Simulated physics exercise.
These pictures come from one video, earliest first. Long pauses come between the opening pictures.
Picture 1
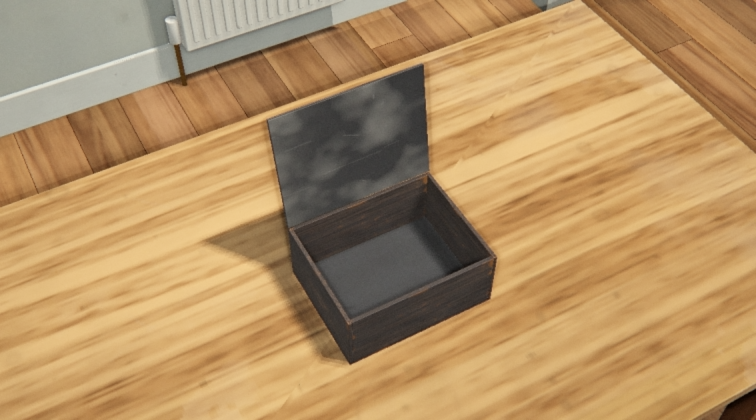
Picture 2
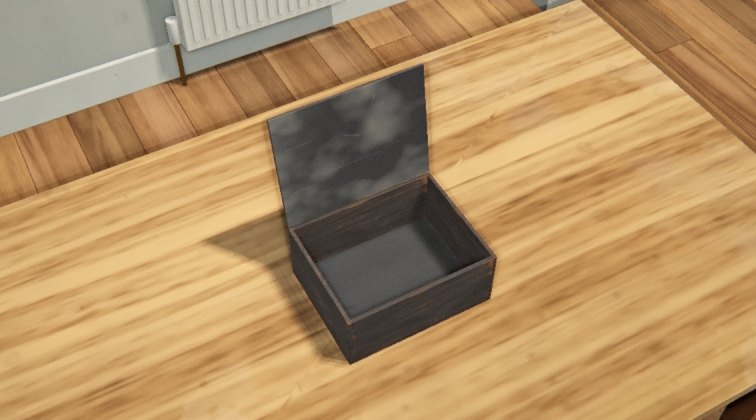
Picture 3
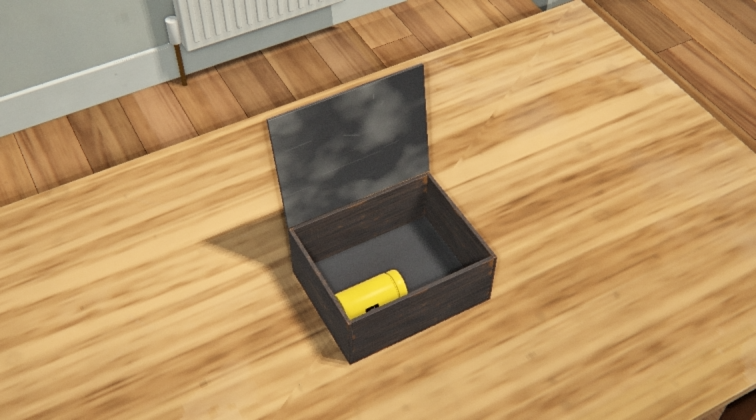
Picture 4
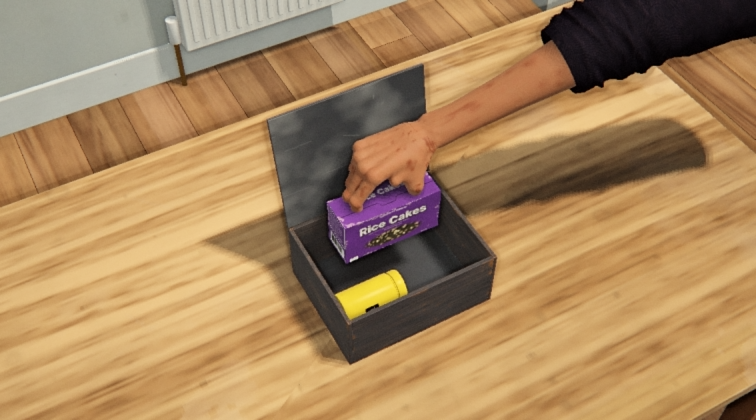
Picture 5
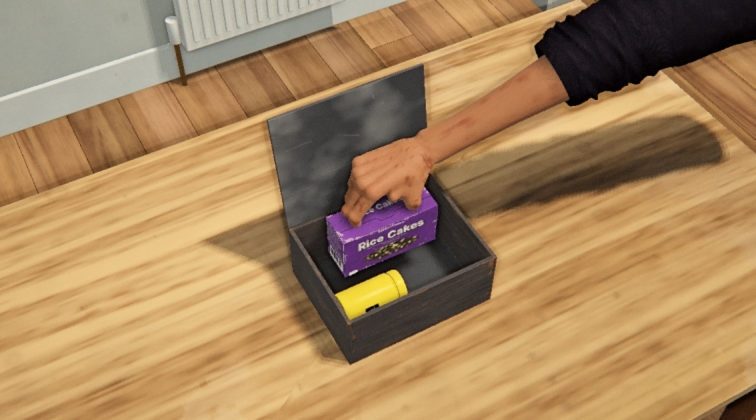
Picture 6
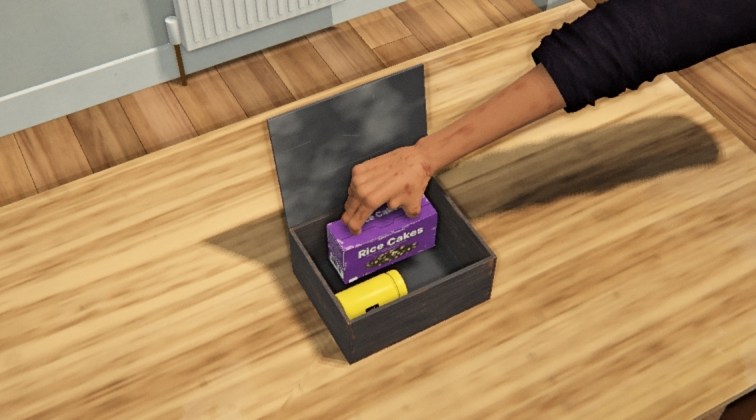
Yellow shaker appearing in an open dark box on a wooden table, then a hand lowering a purple carton in behind it.
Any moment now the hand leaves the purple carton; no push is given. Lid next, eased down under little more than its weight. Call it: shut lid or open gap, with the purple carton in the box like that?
Shut lid.
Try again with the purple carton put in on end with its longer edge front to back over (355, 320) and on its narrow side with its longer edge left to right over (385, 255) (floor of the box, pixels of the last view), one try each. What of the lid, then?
First, it gets propped open; second, it comes fully down.
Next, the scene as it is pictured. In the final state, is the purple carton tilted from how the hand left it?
After all that, it keeps its set angle.
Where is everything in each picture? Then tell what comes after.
In the first picture, the last thing is not in view yet.
In the second picture, the last thing is not in view yet.
In the third picture, the last thing is not in view yet; yellow shaker (371, 298).
In the fourth picture, on its way; purple carton (384, 214); yellow shaker (371, 298).
In the fifth picture, on its way; purple carton (382, 228); yellow shaker (371, 298).
In the sixth picture, put in, still held; purple carton (382, 235); yellow shaker (371, 298).
Then, 0.90 s later than the last frame, lid starting down; purple carton moved a little near (379, 254); yellow shaker moved about its own width.
Then, 1.60 s later than the last frame, lid 60° above the rim; purple carton moved a little near (379, 254); yellow shaker moved about its own width.
Then, 2.20 s later than the last frame, lid 16° above the rim; purple carton moved a little near (379, 254); yellow shaker moved about its own width.
When it is over, lid shut; moved from the start, purple carton; yellow shaker as before. End places, in pixels of the last picture, purple carton near (379, 254).
